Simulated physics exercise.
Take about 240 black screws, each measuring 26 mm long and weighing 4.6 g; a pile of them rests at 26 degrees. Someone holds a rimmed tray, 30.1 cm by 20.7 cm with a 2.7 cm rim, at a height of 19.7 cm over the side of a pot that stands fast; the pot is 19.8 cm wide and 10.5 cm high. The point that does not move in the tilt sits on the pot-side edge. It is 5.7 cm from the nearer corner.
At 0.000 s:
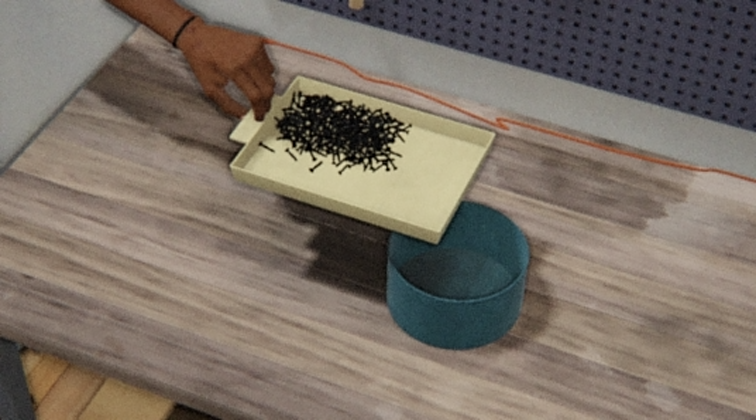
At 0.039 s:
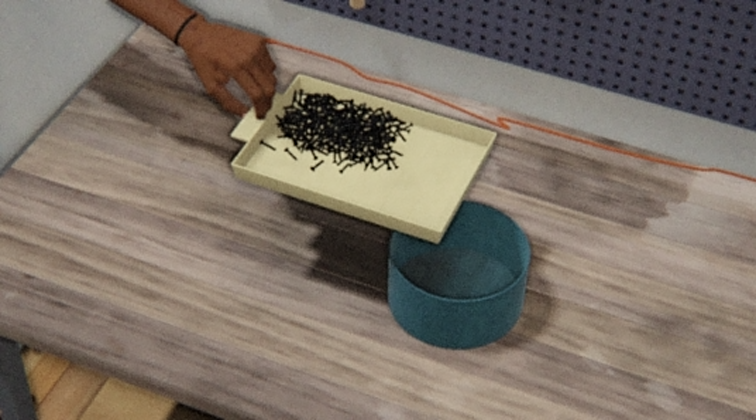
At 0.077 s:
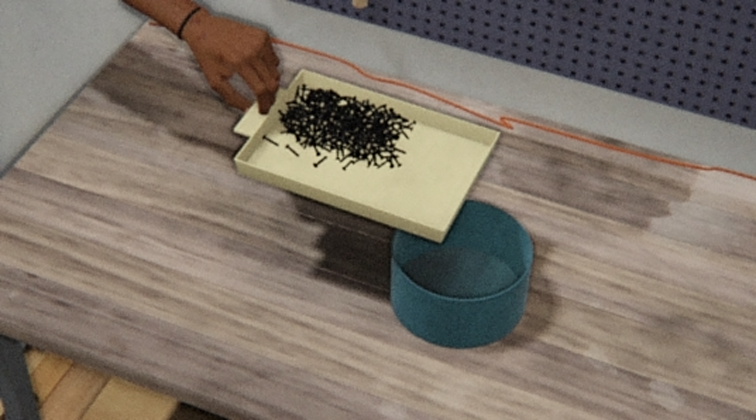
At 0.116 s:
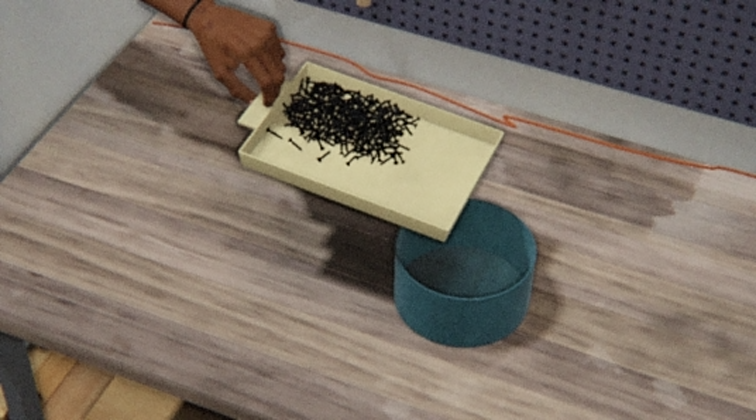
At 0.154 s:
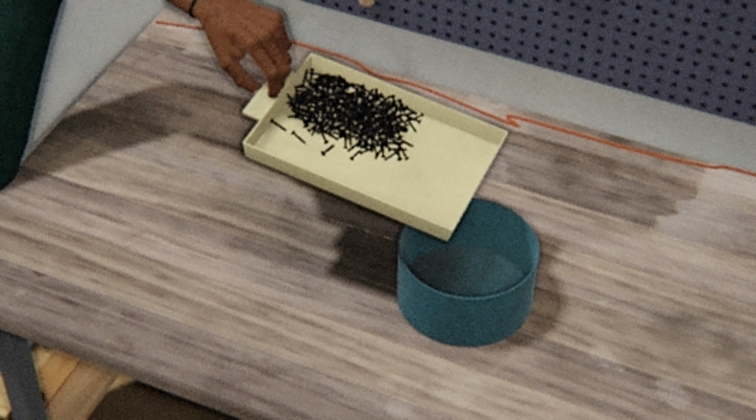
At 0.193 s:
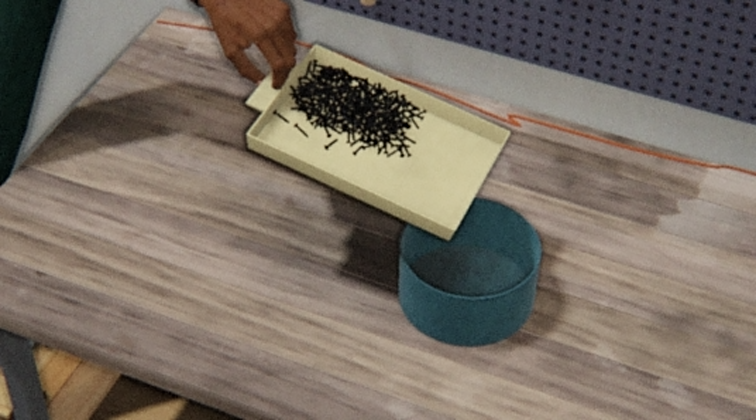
On a wooden workbench beside a pegboard wall, a hand holds a cream rimmed tray with a pile of black screws, its right end over the rim of a teal pot. The hand slowly, then more quickly, raises the tray's left end, tilting it toward the pot, while the screws stay heaped near the raised end.
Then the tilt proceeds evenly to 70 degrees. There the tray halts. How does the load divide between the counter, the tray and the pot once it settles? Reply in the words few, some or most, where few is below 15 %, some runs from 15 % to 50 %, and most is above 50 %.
Shares - counter: Some; tray: Some; pot: Some.
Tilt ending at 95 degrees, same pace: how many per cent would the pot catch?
About 60 in a hundred would end up in the pot.
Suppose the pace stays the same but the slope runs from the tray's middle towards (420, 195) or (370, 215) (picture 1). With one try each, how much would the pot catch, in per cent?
I'd put it at roughly 30 per cent for the first tilt and roughly 0 per cent for the second.
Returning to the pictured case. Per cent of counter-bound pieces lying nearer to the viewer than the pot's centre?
Share: Roughly 20 %.
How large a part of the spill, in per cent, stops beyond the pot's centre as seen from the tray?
I'd put it close to 100 per cent.
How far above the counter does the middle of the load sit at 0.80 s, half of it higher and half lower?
Some 22 cm above the counter.
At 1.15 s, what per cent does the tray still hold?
Roughly 40 per cent.
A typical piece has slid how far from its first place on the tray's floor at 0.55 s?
About 4 cm.
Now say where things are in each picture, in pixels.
In the first picture, tray tilt 0 degrees, front corners at (234, 165) and (438, 229); middle of the pieces at (339, 132); pot at (458, 249).
In the second picture, tray tilt 1 degrees, front corners at (236, 163) and (439, 229); middle of the pieces at (341, 131).
In the third picture, tray tilt 2 degrees, front corners at (239, 158) and (442, 228); middle of the pieces at (343, 127).
In the fourth picture, tray tilt 4 degrees, front corners at (243, 151) and (446, 227), lowest corner right back; middle of the pieces at (347, 122).
In the fifth picture, tray tilt 8 degrees, front corners at (247, 142) and (450, 227), lowest corner right back; middle of the pieces at (351, 116).
In the sixth picture, tray tilt 11 degrees, front corners at (251, 134) and (453, 227), lowest corner right back; middle of the pieces at (355, 110); pot at (470, 246). The tray's pace is about 80 degrees a second.
After 0.55 s, tilt 39 degrees; the tray holds 100 %, the pot 0 %.
Then, at 0.80 s, tilt 59 degrees; the tray holds 95 %, the pot 0 %.
After 1.15 s, tilt 70 degrees; the tray holds 40 %, the pot 30 %.
By 2.4 s all is still; counter 30 %, tray 40 %, pot 30 %.
